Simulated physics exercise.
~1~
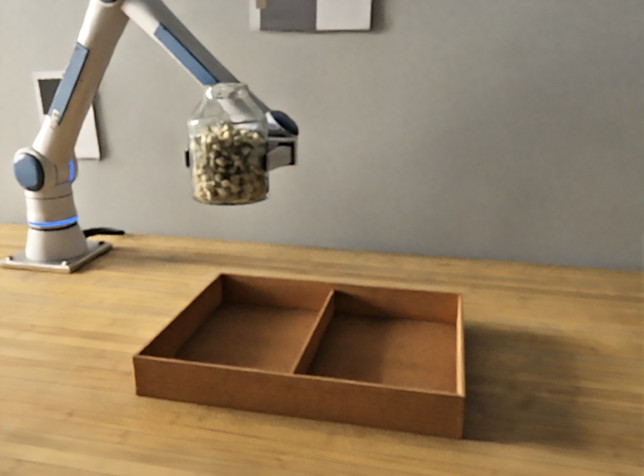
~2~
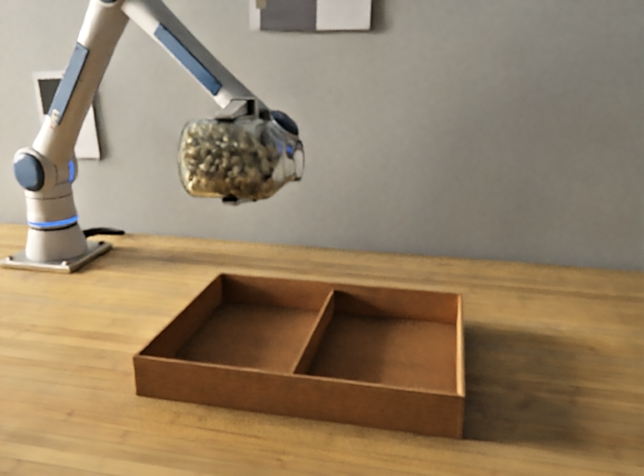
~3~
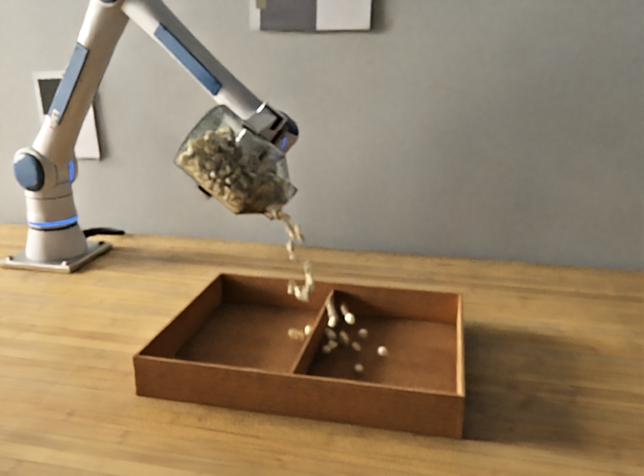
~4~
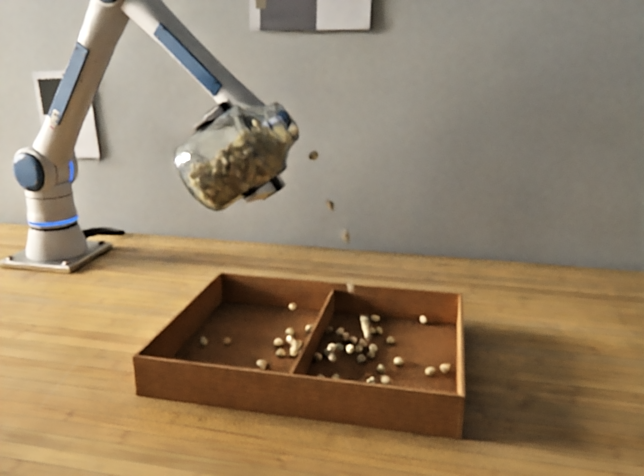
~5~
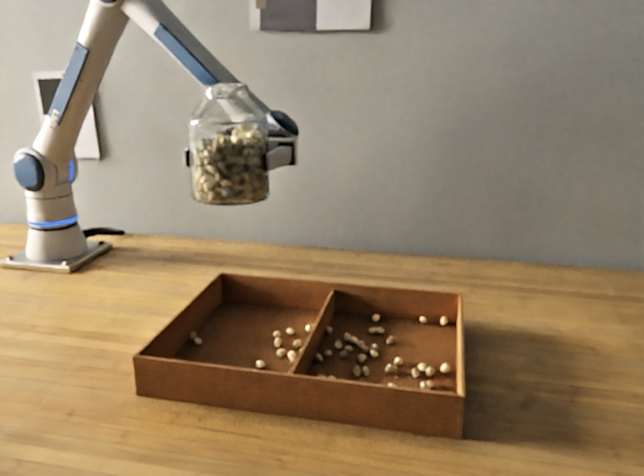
A pale grey robot arm with blue panels stands at the left of a light wooden table, seen from slightly above against a grey wall, gripping a clear glass jar of pale dried beans. Below sits an open brown tray split into two parts by a cross wall. The arm tips the jar onto its side, then turns its mouth downward to the right, and beans stream out around the divider. It tilts back as the last few beans fall. Finally the jar is upright, still holding most of its beans, with more of the spilled ones in the right part than the left.
